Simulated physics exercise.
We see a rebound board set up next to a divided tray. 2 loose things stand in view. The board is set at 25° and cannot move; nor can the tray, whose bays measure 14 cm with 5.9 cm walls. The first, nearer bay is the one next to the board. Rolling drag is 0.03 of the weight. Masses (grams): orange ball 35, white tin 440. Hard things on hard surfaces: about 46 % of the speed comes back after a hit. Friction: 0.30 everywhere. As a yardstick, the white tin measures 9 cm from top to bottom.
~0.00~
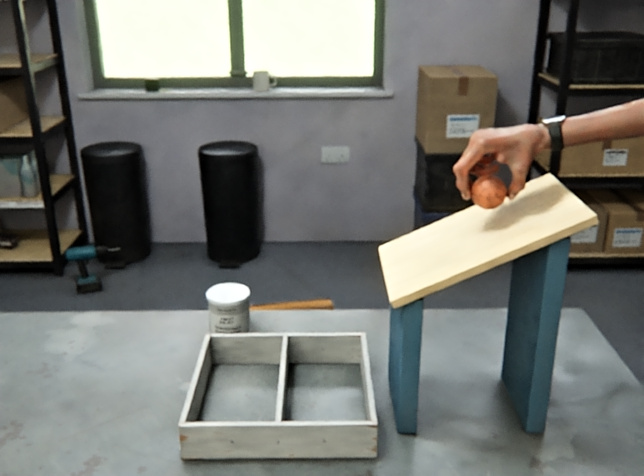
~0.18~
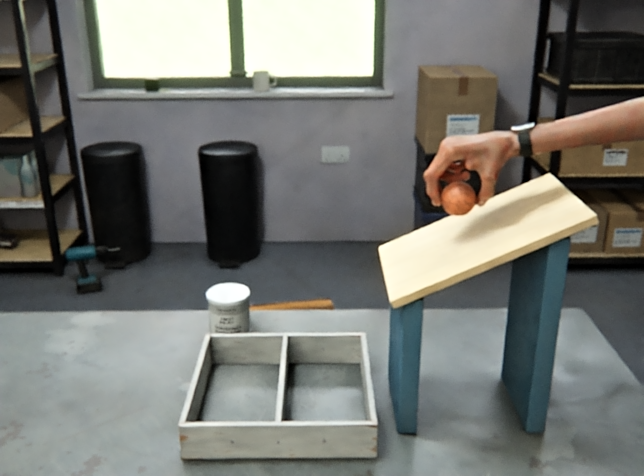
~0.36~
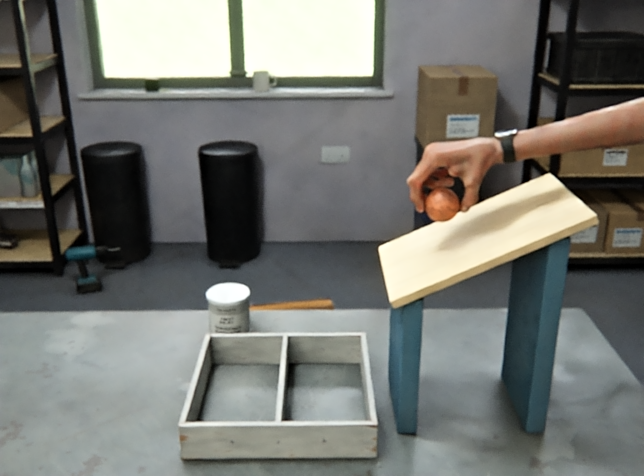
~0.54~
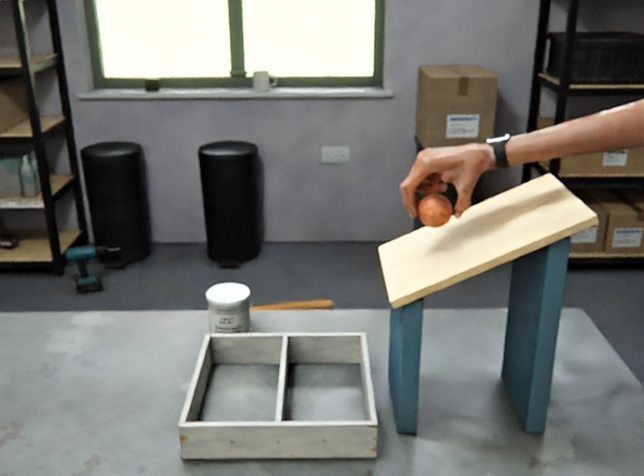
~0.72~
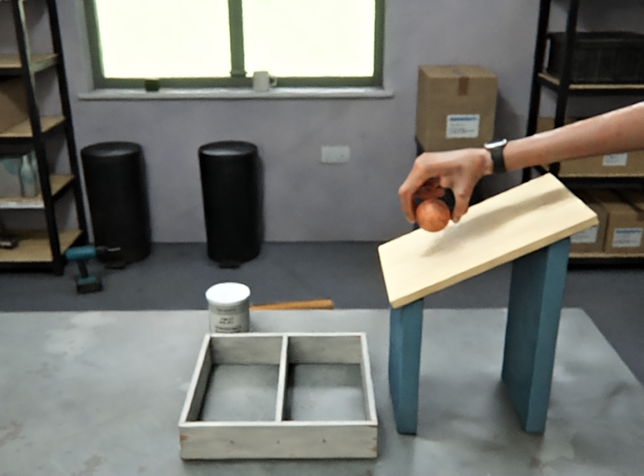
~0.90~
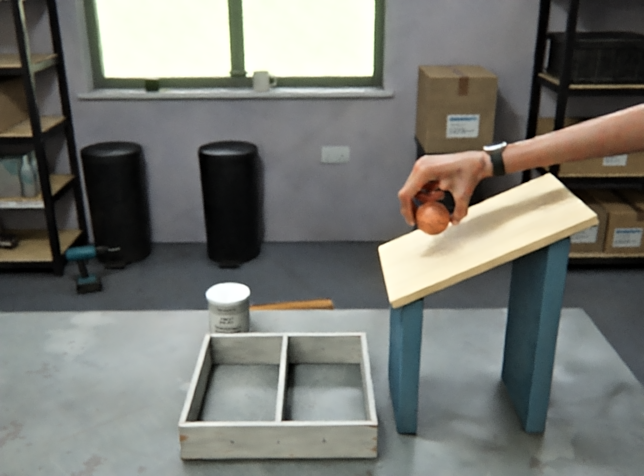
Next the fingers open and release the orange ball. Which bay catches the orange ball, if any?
Resting place: Nearer bay.
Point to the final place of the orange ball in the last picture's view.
At about (346, 391).
After 1.20 s, orange ball near (399, 249).
After 1.40 s, orange ball near (314, 342).
After 1.50 s, it is in the nearer bay; orange ball near (310, 380).
After 1.70 s, it is in the nearer bay; orange ball near (340, 391).
In the end (2.4 s), it is in the nearer bay; white tin under 4 cm from the start. At the end, from the last picture's camera, orange ball near (346, 391).
